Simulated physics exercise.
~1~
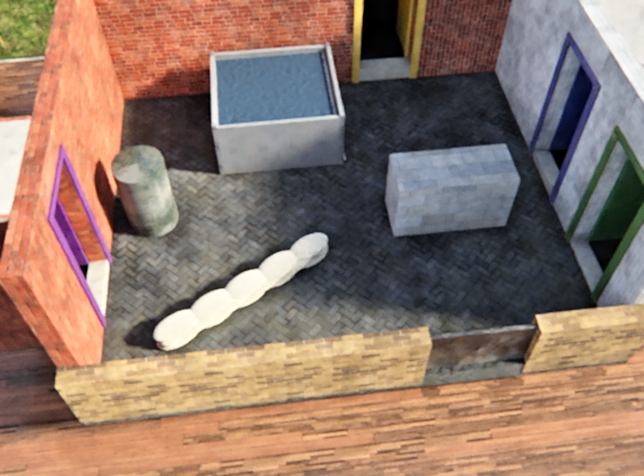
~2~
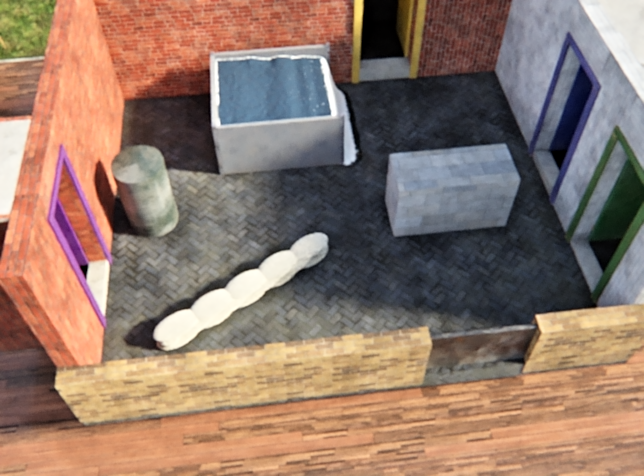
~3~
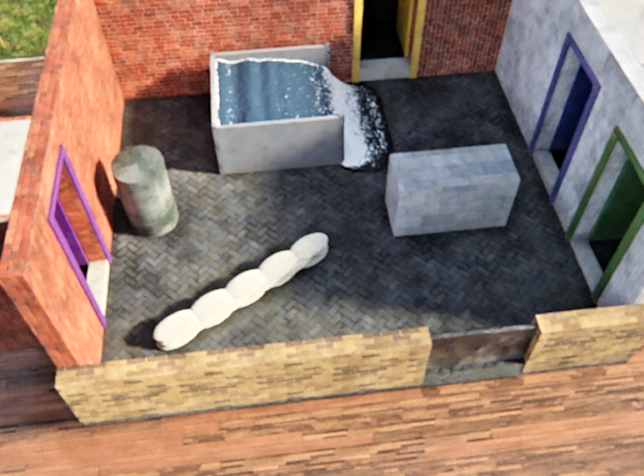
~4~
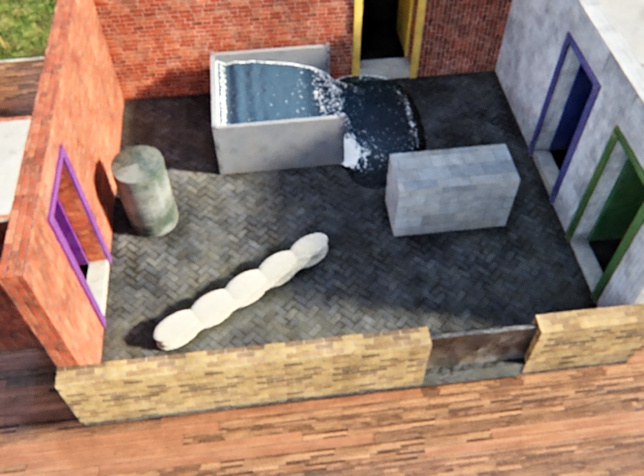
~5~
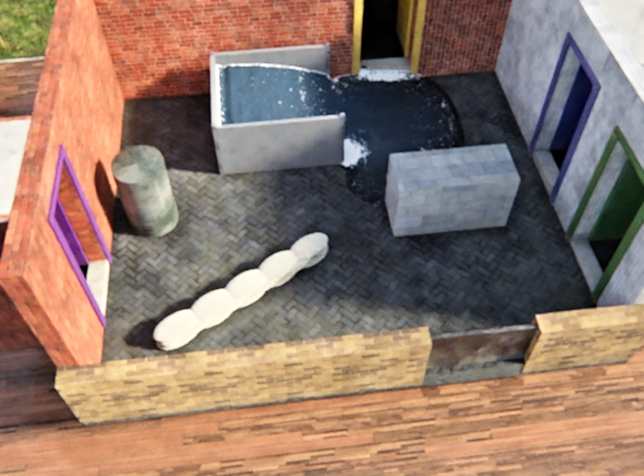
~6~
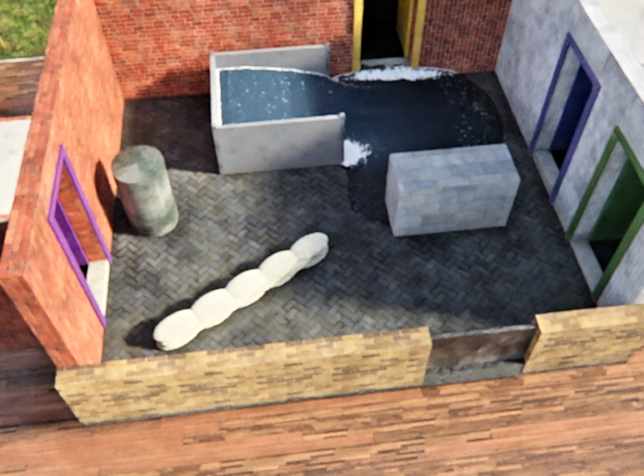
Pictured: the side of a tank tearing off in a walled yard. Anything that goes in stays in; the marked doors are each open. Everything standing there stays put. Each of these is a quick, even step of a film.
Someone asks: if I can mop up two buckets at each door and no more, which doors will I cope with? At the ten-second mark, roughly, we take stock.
Outcome: Green door: Limit exceeded. Blue door: Limit exceeded. Purple door: Limit not exceeded. Yellow door: Limit not exceeded.
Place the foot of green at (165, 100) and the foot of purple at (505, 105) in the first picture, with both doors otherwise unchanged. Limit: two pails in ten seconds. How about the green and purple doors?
The green one does not overflow, while the purple one overflows.
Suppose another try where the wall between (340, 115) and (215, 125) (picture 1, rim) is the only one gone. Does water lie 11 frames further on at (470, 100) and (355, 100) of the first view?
Taking the two points in order, the first is left dry and the second is left dry.
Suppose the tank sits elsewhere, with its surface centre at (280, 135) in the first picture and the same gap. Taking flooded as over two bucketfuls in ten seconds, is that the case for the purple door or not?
Purple door: Short of the limit.
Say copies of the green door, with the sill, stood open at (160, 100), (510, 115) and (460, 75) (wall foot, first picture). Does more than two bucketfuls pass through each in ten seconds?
Stays below the line; crosses the line; crosses the line.
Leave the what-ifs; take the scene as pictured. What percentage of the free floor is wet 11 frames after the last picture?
Close to 35 %.
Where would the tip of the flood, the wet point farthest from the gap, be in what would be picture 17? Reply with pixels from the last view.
The front's farthest point is close to (605, 324).
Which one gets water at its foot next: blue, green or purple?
My answer: The blue-painted one.
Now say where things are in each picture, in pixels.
In the first picture, the tank at (275, 88) is whole and still.
In the second picture, the front is at (347, 165), out from the gap at (332, 109).
In the third picture, water pours out at (332, 112) and has run to (374, 168).
In the fourth picture, water pours out at (332, 114) and has run to a hidden place.
In the fifth picture, the front is at a hidden place, out from the gap at (332, 115).
In the sixth picture, water pours out at (332, 115) and has run to a hidden place.
A moment on, water covers 25 % of the floor; the green door not reached, the blue door under two buckets in, the purple door not reached, the yellow door wet at the sill, nothing in.
Next, water covers 35 % of the floor; the green door wet at the sill, nothing in, the blue door far over two buckets in, the purple door not reached, the yellow door wet at the sill, nothing in.
Then, water covers 40 % of the floor; the green door under two buckets in, the blue door far over two buckets in, the purple door not reached, the yellow door wet at the sill, nothing in.
Later, water covers 85 % of the floor; the green door over two buckets in, the blue door far over two buckets in, the purple door wet at the sill, nothing in, the yellow door wet at the sill, nothing in.
In the end, water covers 95 % of the floor; the green door over two buckets in, the blue door far over two buckets in, the purple door wet at the sill, nothing in, the yellow door wet at the sill, nothing in.
